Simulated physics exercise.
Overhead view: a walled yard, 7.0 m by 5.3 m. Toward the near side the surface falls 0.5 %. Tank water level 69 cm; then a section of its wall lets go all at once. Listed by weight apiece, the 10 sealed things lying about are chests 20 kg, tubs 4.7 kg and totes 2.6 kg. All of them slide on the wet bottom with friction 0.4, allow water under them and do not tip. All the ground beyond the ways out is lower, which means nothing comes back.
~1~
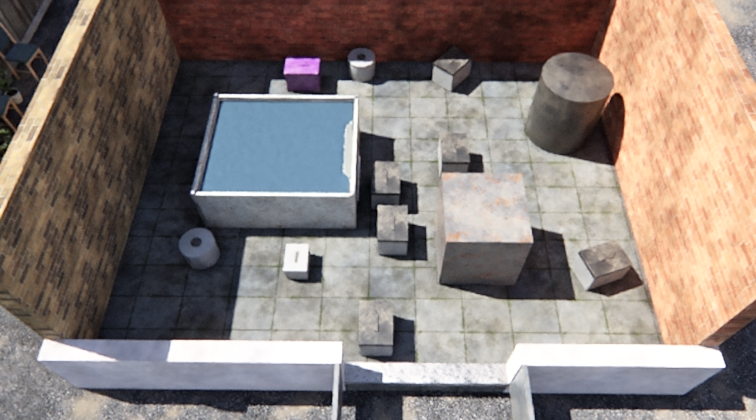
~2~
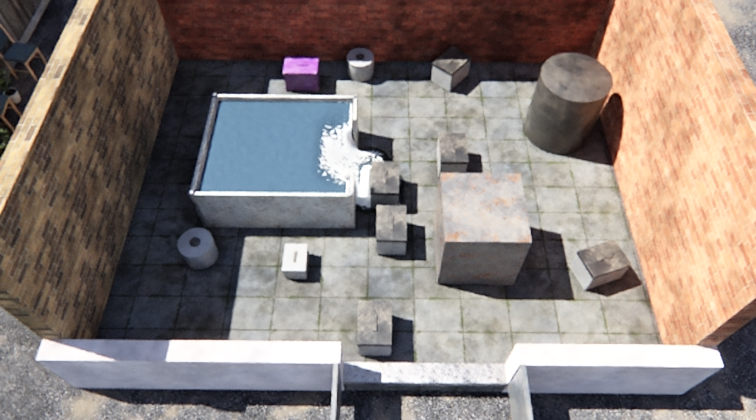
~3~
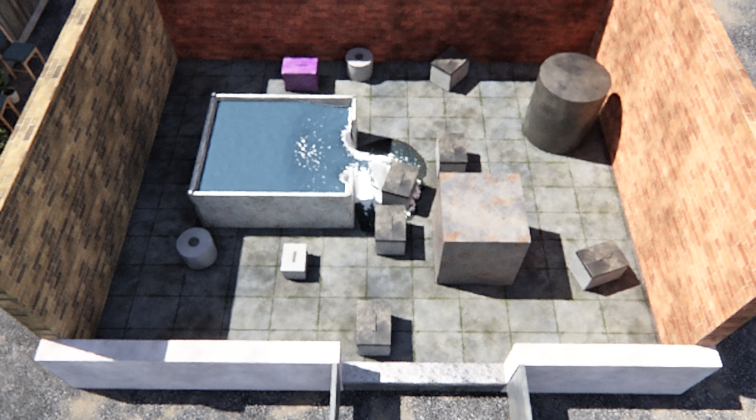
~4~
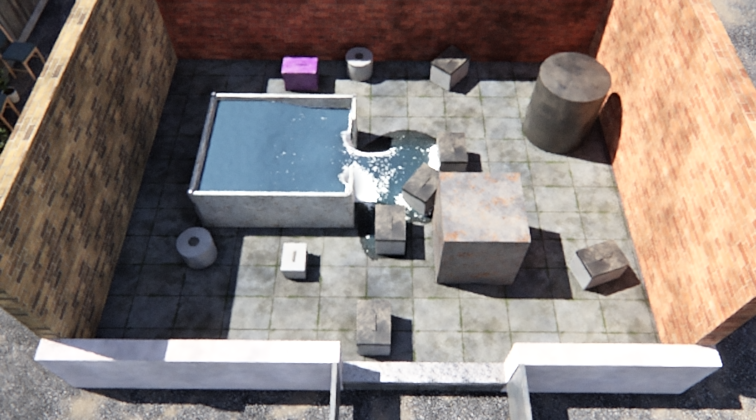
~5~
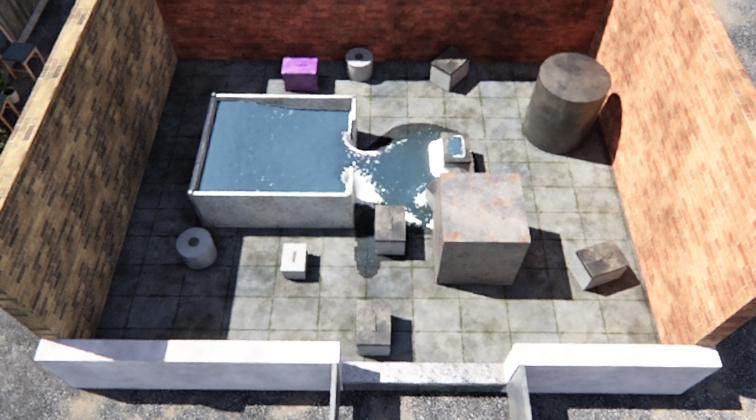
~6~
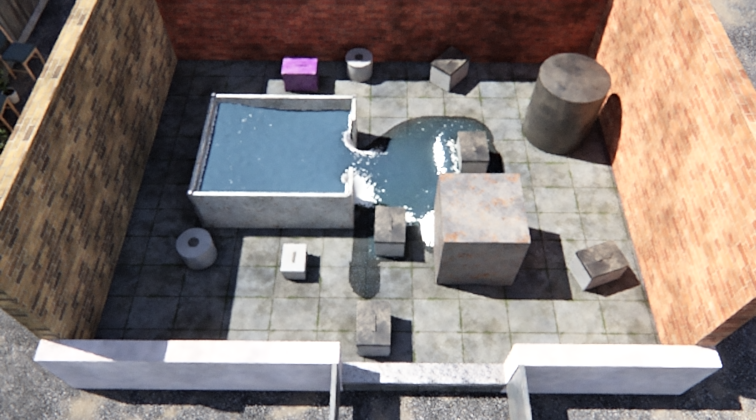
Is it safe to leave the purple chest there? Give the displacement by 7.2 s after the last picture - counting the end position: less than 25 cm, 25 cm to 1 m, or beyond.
By then the purple chest is close to its start.
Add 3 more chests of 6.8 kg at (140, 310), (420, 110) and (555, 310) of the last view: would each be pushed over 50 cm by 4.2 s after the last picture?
Within it, beyond it, beyond it.
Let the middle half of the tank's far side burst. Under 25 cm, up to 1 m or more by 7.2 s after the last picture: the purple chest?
Under that change, the purple chest covers a big distance.
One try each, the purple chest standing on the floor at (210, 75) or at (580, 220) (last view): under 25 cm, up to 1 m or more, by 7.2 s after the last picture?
Results, in order: Essentially stationary, then borne far off.
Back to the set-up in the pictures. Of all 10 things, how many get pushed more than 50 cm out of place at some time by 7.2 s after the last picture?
By my count, 7.
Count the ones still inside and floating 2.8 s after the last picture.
1.
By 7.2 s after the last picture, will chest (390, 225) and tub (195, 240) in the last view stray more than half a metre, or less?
Within the limit, then within the limit.
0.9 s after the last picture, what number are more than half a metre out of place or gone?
By that point, 2.
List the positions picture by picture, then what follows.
The purple chest at (302, 65) rests on the ground; water covers 3.3 m2; 0 of 10 have shifted, in the first picture.
The purple chest at (301, 65), on the bottom; water covers 3.7 m2; 0 of 10 have shifted, in the second picture.
The purple chest at (300, 65) rests on the ground; 4.3 m2 under water; 1 of 10 have shifted, in the third picture.
The purple chest at (300, 64) rests on the ground; water covers 5.1 m2; 1 of 10 have shifted, in the fourth picture.
The purple chest at (300, 64) rests on the ground; 6.0 m2 under water; 2 of 10 have shifted, in the fifth picture.
The purple chest at (300, 65) rests on the ground; 7.2 m2 under water; 2 of 10 have shifted, in the sixth picture.
Then, 0.9 s after the last picture the purple chest is near (300, 65), 0.0 m from its start, aground; 0 of 10 are out; 0 afloat.
Then, 2.8 s after the last picture the purple chest is near (300, 65), 0.0 m from its start, aground; 0 of 10 are out; 1 afloat.
Then, 4.8 s after the last picture the purple chest is near (299, 65), 0.0 m from its start, aground; 0 of 10 are out; 3 afloat.
Then, 7.2 s after the last picture the purple chest is near (299, 65), 0.0 m from its start, aground; 0 of 10 are out; 2 afloat.
